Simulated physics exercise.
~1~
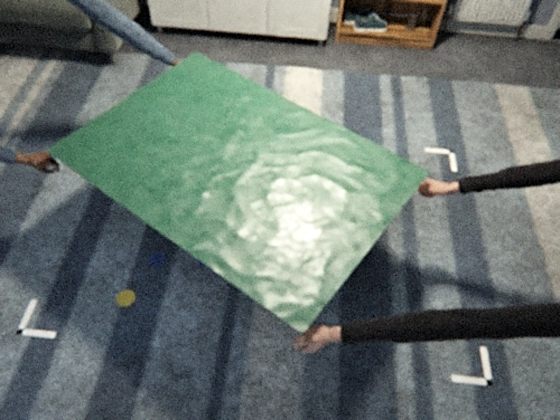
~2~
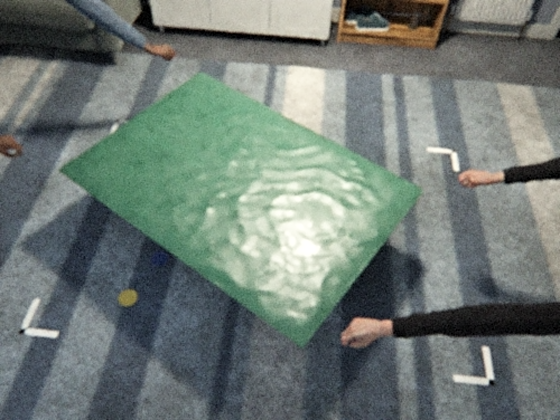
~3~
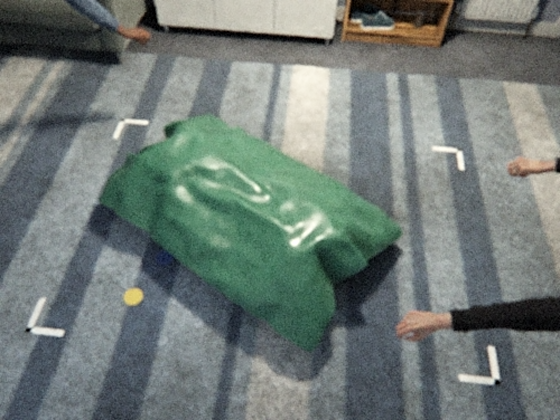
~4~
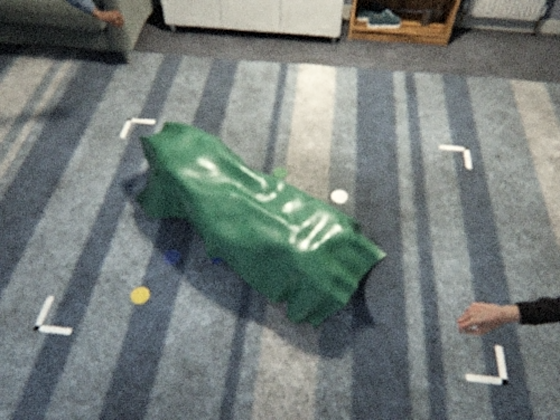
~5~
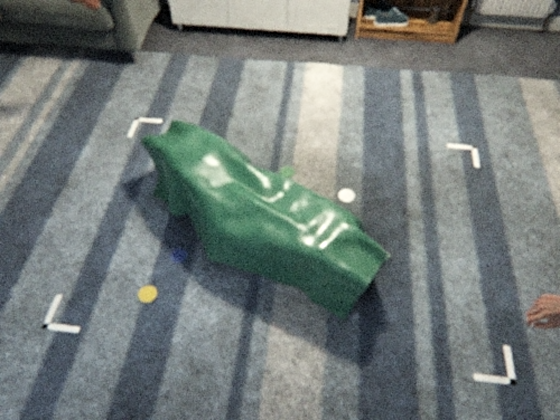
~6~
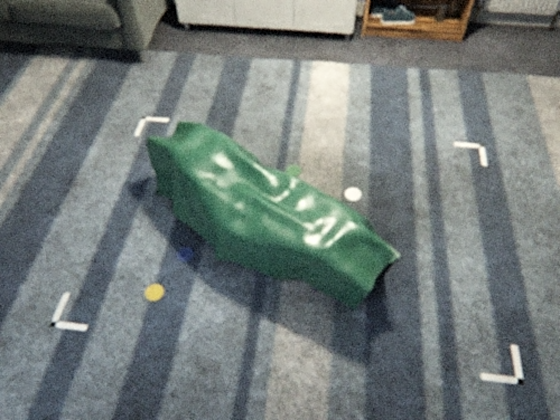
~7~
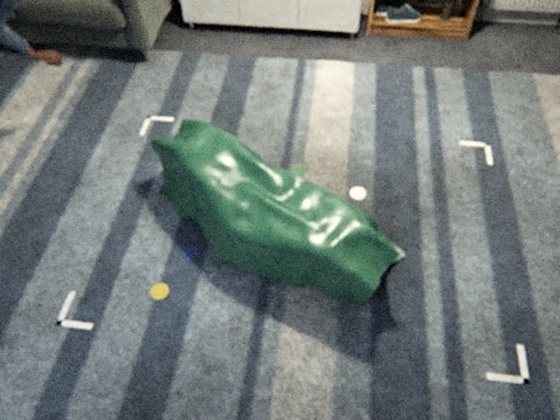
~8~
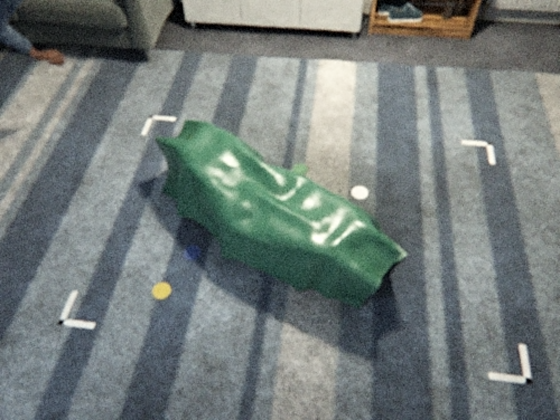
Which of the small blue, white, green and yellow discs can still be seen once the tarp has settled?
All of them can still be seen. The blue, white, green and yellow discs all show on the carpet around the draped tarp.
